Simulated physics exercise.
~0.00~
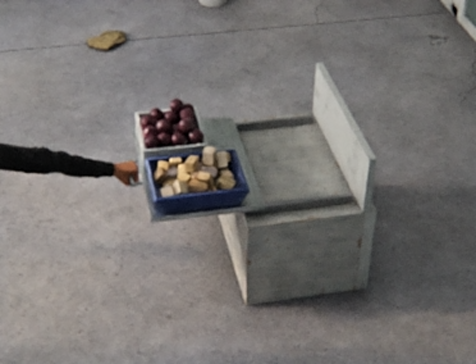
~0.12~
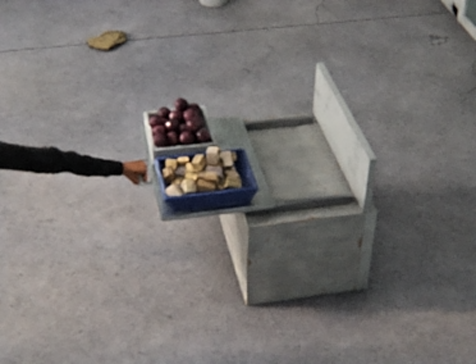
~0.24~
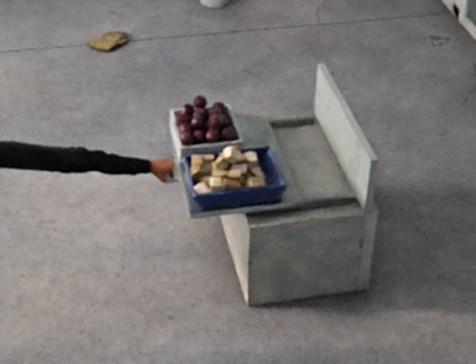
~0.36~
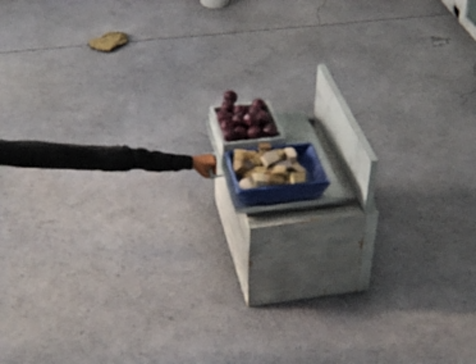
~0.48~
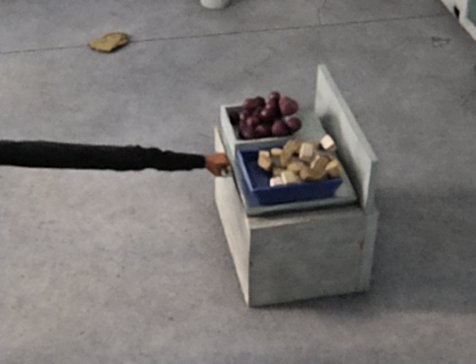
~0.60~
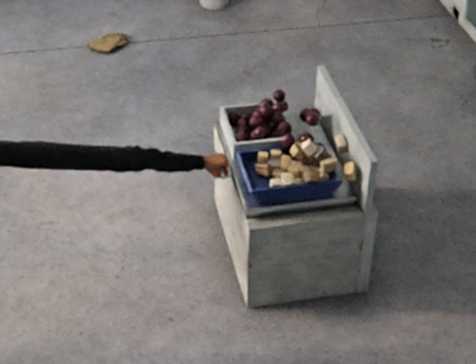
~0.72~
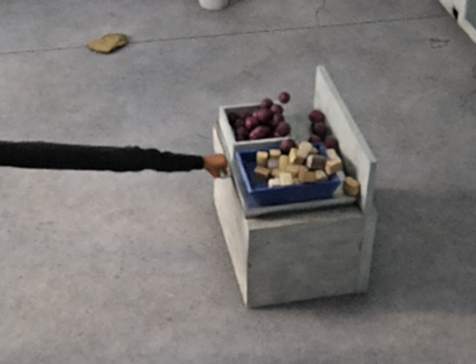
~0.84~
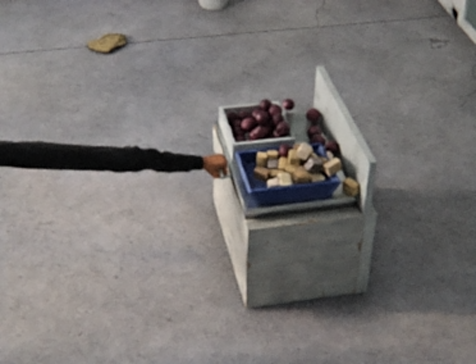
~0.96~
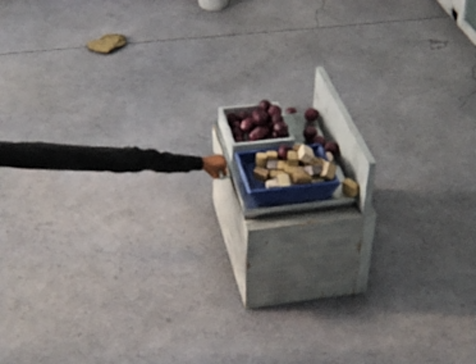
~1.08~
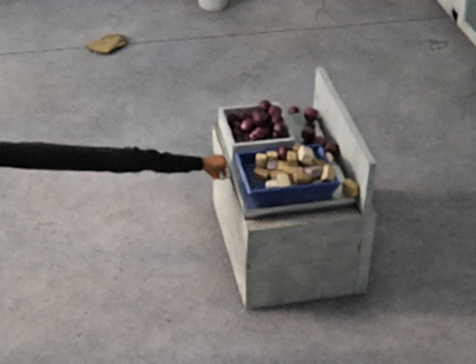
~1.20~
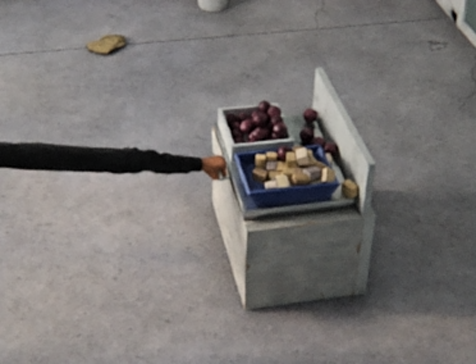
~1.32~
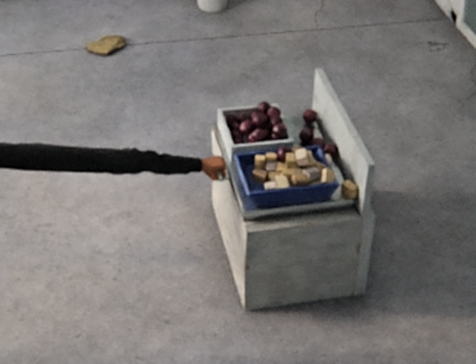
On a bare grey concrete floor, a dark-sleeved arm reaches in from the left and holds the edge of a pulled-out shelf on a pale, box-like stand. The shelf carries a blue tote of wooden blocks and, behind it, a white tote of red onions. The hand pushes the shelf rightward over the stand until it stops near the upright back panel. The pieces surge right, and several onions and a few blocks spill out beside the panel. They settle there, while most remain in the totes and the hand stays at the shelf's edge.
